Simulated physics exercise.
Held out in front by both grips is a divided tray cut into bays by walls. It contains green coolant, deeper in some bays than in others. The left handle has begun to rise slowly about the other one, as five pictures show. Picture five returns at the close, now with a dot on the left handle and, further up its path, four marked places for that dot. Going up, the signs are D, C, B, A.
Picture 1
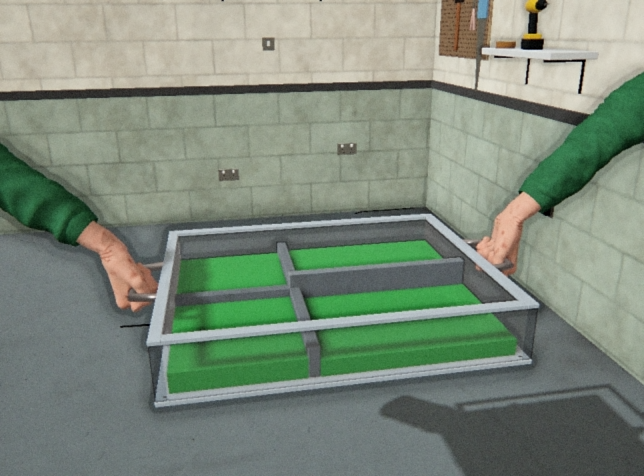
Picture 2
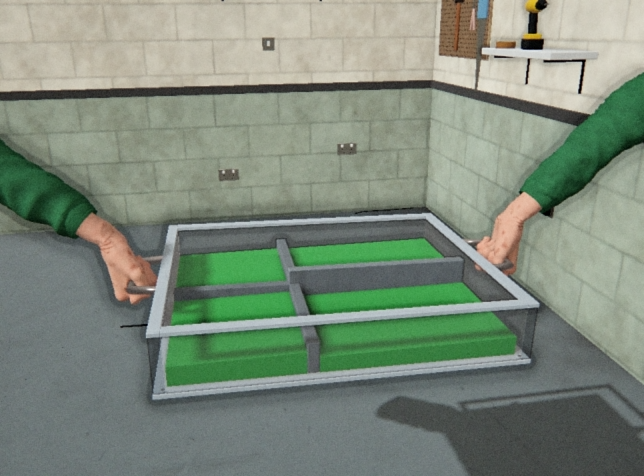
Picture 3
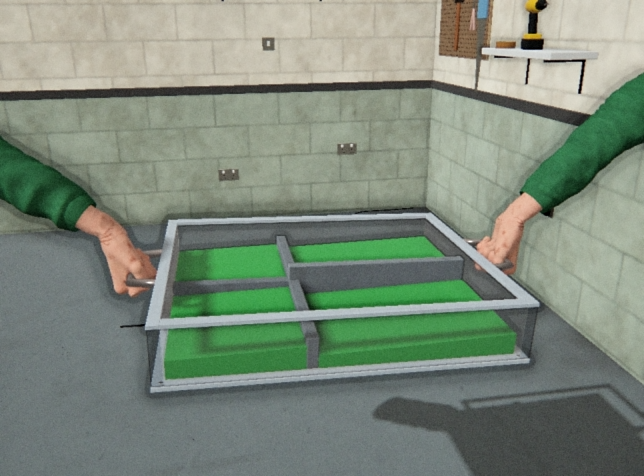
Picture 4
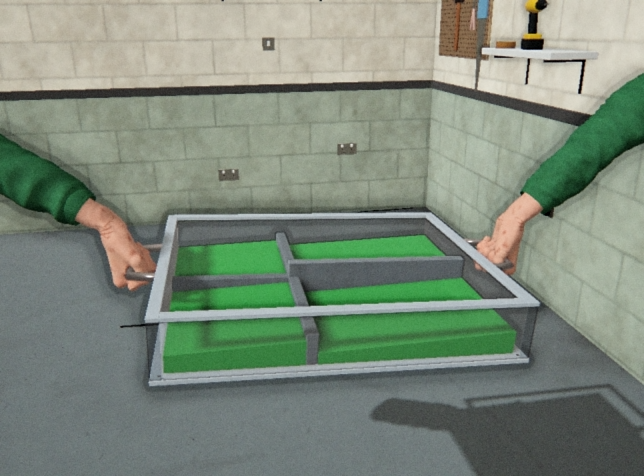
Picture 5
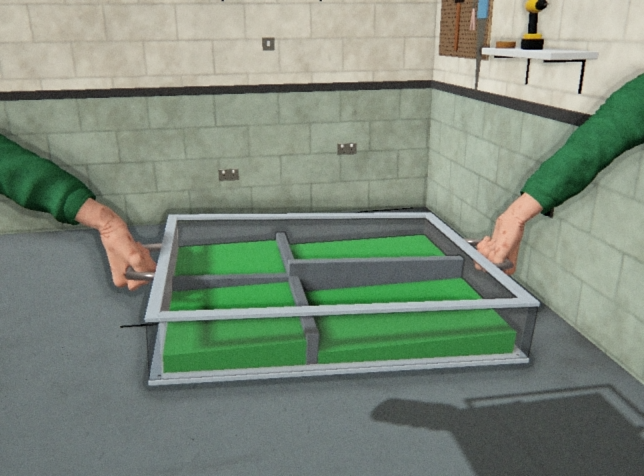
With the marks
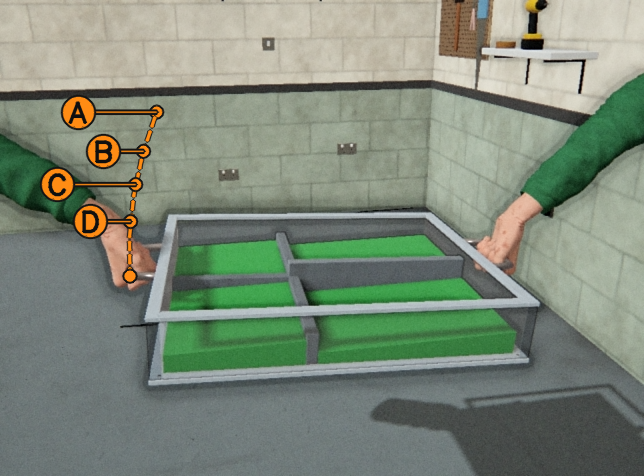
The footage shows two green-sleeved hands holding a clear-sided, divided tray of green liquid on a grey surface in a block-walled room; the tray tilts very slightly down to the right, and its contents shift only a little.
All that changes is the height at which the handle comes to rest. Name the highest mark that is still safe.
Go for C.
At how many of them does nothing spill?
Two of the four.
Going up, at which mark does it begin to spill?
The answer is B.
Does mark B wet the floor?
Yes, it does.
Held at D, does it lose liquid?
No.
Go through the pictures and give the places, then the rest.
In the first frame, the tray is level; deepest in the back right bay, at (366, 263), shallowest in the front right; left handle at (136, 283).
The second frame shows tipped about 1° down to the right; no wall is crossed; left handle at (135, 275).
The third frame shows tipped about 2° down to the right; no wall is crossed; left handle at (135, 268).
The fourth frame shows tipped about 3° down to the right; no wall is crossed; left handle at (134, 262).
The fifth frame shows tipped about 3° down to the right; deepest in the back right bay, at (365, 257), shallowest in the front right; left handle at (134, 262).
In orange, A at (156, 112); B at (143, 151); C at (135, 184); D at (130, 221).
Choosing A, about 31 % goes over the rim.
Choosing B, about 10 % goes over the rim.
Choosing C, nothing spills; the front right bay holds the most.
Choosing D, nothing spills; the back right bay holds the most.
